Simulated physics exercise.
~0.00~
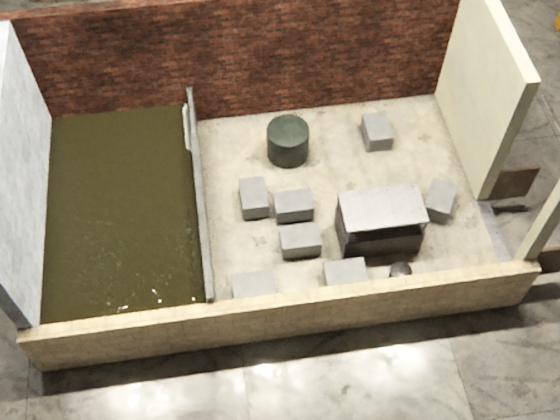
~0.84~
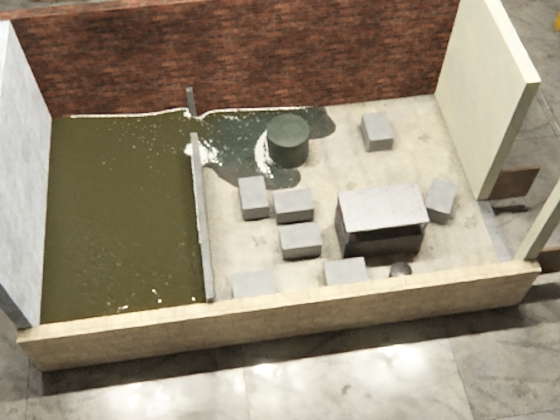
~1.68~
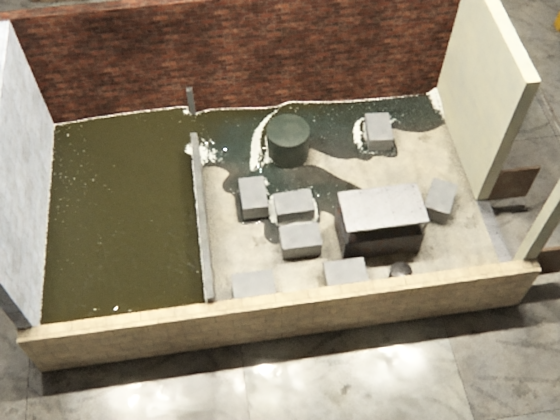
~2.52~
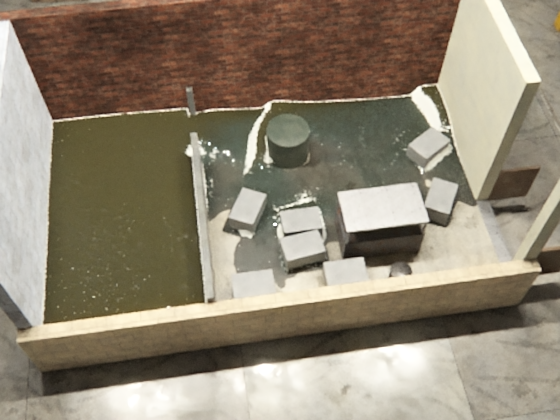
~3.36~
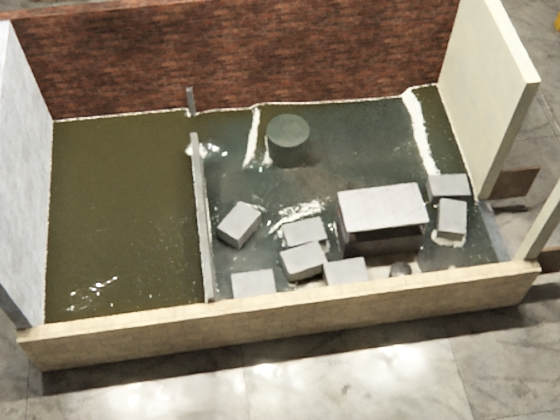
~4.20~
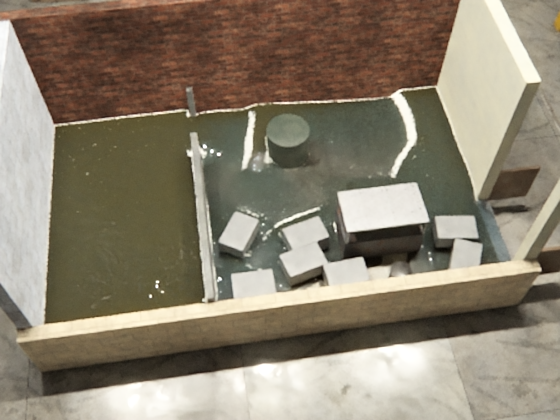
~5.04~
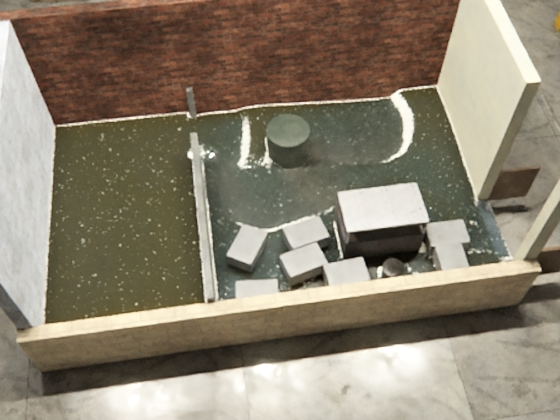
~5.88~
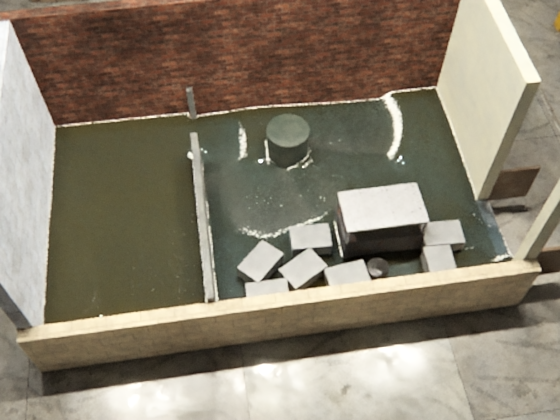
Walled pair of rooms, murky water spilling from left into right, spreading past a green drum, pushing pale crates toward the front wall.
